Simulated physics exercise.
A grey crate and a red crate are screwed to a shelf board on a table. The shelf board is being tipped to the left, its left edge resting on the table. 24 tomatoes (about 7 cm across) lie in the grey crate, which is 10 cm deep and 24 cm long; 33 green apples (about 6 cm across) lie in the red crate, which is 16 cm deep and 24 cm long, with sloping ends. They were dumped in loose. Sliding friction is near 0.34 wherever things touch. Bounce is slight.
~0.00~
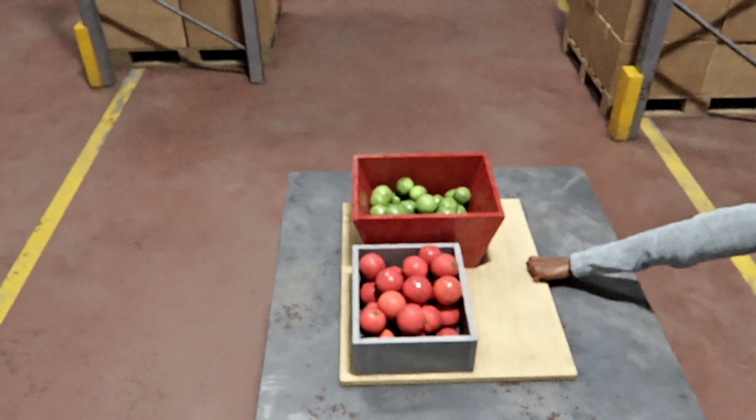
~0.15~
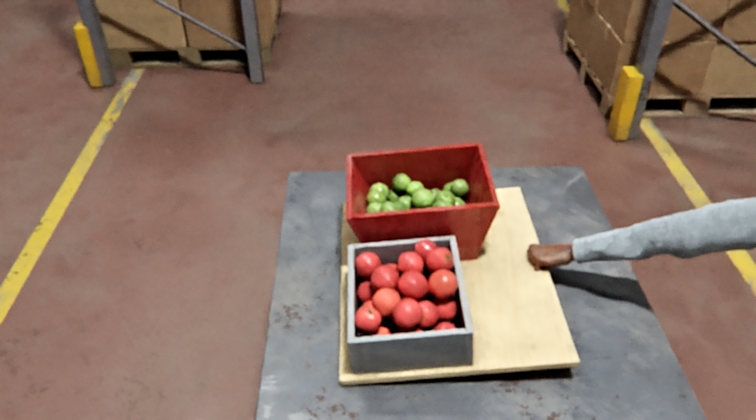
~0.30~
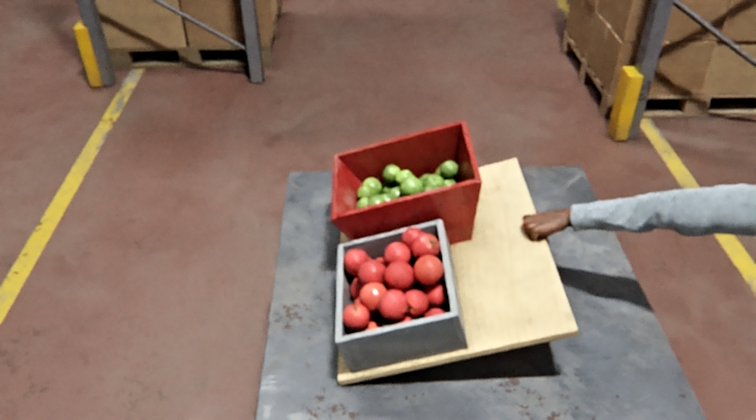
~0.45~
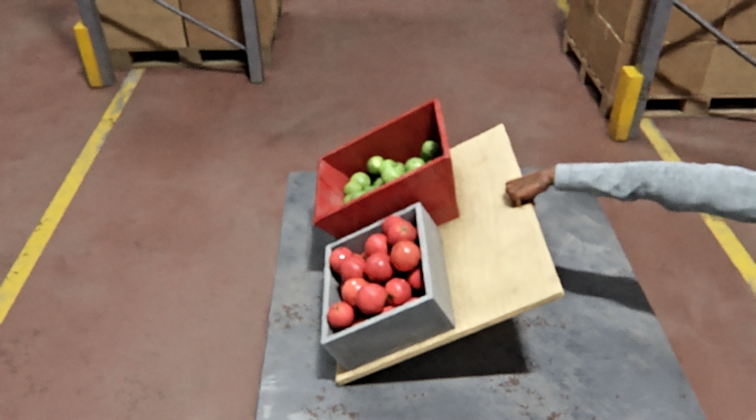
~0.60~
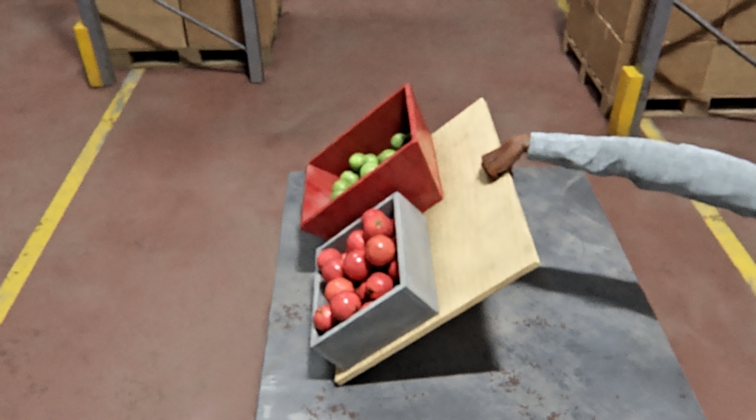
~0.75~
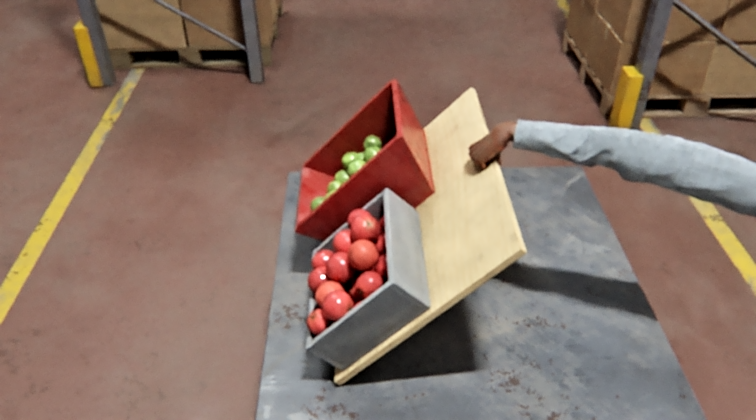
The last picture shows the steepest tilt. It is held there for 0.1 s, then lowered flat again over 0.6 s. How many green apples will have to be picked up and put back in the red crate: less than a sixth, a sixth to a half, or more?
Out of the red crate go less than a sixth of the green apples.
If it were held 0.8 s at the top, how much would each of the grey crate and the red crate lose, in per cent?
Then grey crate 0, red crate 0 per cent.
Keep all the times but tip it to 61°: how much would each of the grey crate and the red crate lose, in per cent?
In that case grey crate 20, red crate 20 per cent.
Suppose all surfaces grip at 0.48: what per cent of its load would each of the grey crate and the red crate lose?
Then grey crate 0, red crate 0 per cent.
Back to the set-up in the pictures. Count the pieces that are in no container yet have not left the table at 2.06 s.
Some 2 pieces.
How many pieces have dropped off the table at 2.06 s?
About 0.
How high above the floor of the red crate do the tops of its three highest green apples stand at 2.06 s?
Some 12 cm.
After 0.96 s, tilt 42°; grey crate 24 in, 0 out and red crate 33 in, 0 out.
After 1.22 s, tilt 15°; grey crate 24 in, 0 out and red crate 33 in, 0 out.
After 1.59 s, tilt 0°; grey crate 22 in, 2 out and red crate 33 in, 0 out.
Outcome (at 2.06 s), grey crate 22 in, 2 out and red crate 33 in, 0 out. Asked share, 0 of 33, 0 per cent.
